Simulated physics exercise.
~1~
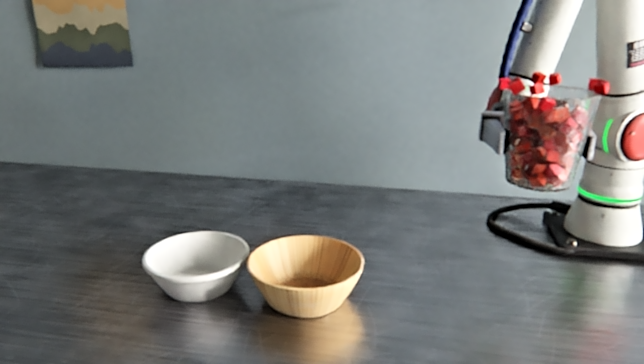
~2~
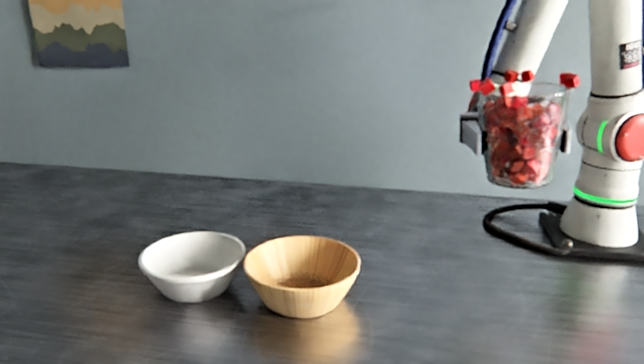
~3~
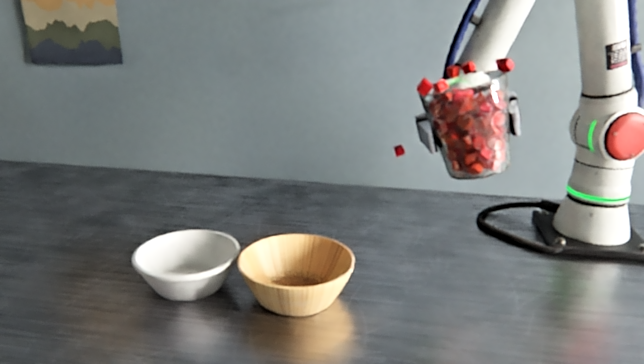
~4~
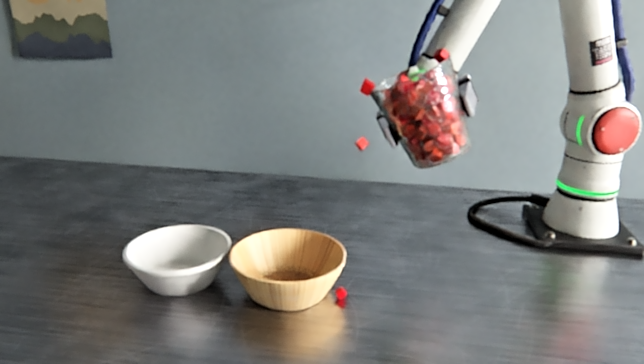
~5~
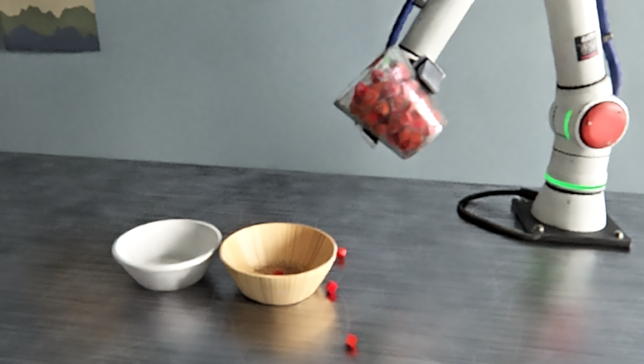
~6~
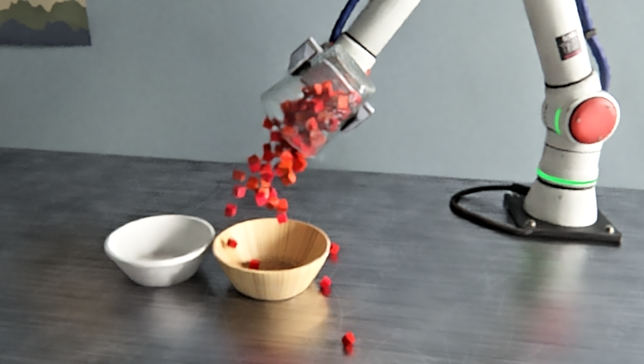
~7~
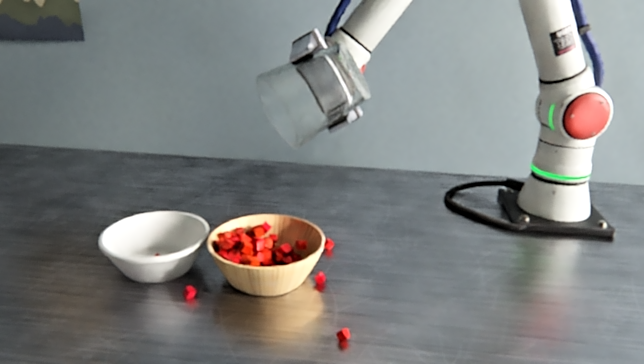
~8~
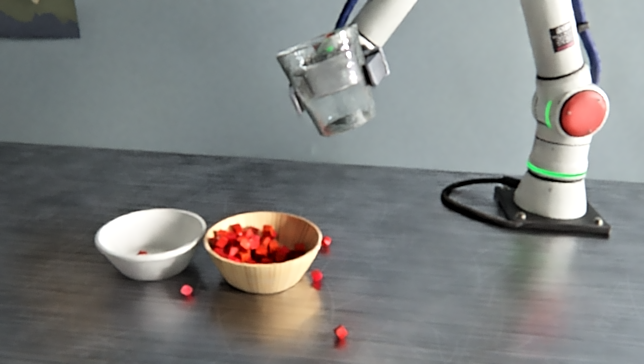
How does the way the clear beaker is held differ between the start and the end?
At the start the robot arm holds the beaker upright, while at the end it holds the beaker leaning over to one side.
A white robot arm with a red joint cap and green lights stands at the right of a dark tabletop before a grey wall, seen from slightly above. It holds a clear beaker heaped with red cubes, while a white bowl and a wooden bowl sit side by side at the left. The arm carries the beaker left and tips it, spilling a few cubes onto the table. It then turns the beaker over, pouring the rest down mostly into the wooden bowl. Finally the emptied beaker begins tilting back, with the wooden bowl full and several cubes scattered around.
